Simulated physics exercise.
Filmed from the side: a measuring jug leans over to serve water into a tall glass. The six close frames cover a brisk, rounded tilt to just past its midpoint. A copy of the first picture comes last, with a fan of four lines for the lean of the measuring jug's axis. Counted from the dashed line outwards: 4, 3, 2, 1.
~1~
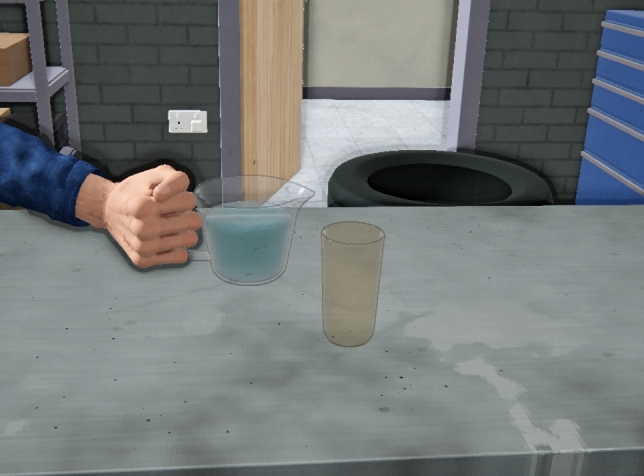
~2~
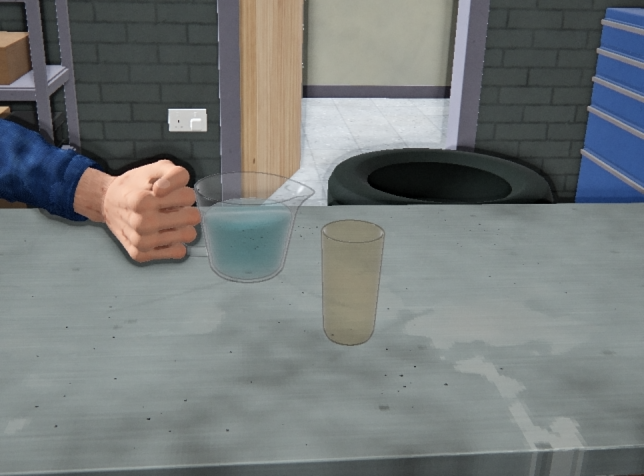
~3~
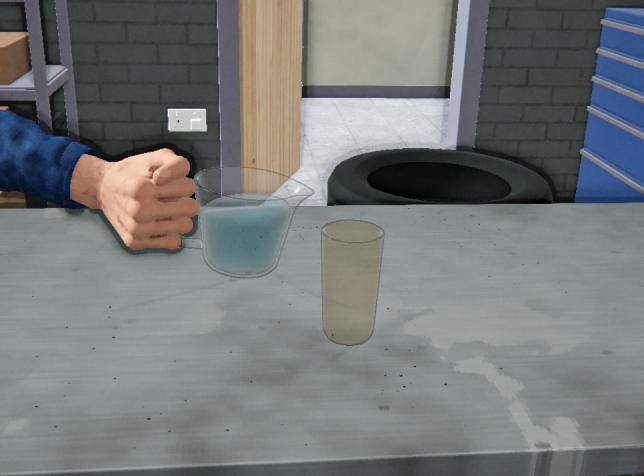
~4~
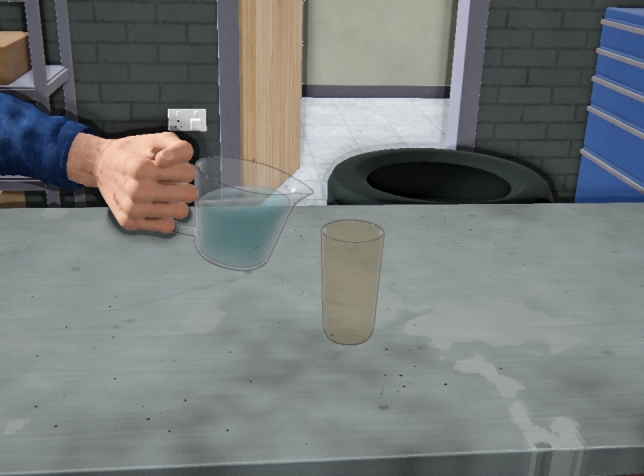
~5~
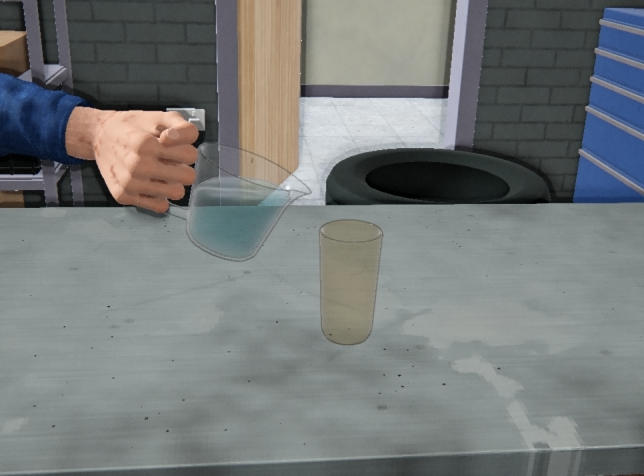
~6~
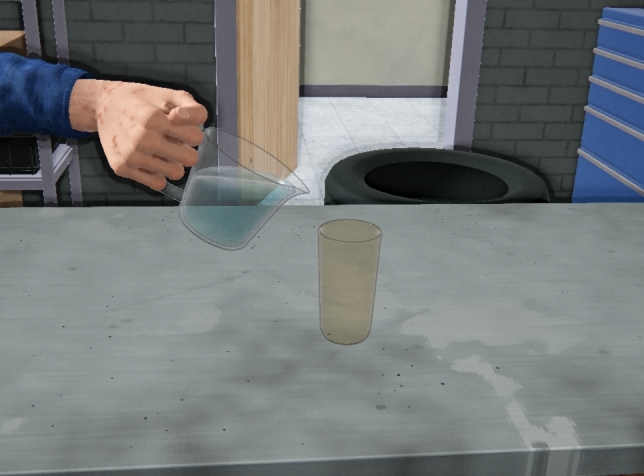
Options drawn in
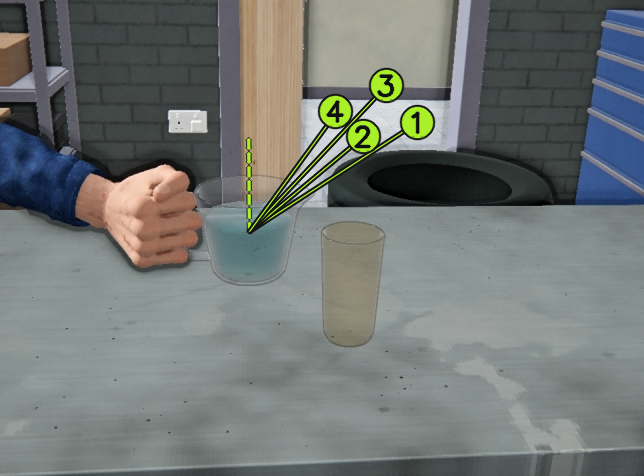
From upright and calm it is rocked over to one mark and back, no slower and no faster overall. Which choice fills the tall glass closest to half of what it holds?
Line 1 does it best.
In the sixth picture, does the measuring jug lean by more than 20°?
Yes.
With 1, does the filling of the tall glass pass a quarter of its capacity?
Yes, clearly.
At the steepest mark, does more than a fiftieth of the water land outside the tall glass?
No.
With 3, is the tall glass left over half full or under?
Under half.
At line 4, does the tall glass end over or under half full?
Under half.
In lime, 1 at (403, 131); 2 at (350, 147); 3 at (375, 97); 4 at (326, 125).
For line 1, the tall glass ends with about 52 % of what it can hold.
For line 2, the tall glass ends with about 35 % of what it can hold.
For line 3, the tall glass ends with about 21 % of what it can hold.
For line 4, the tall glass ends with about 10 % of what it can hold.
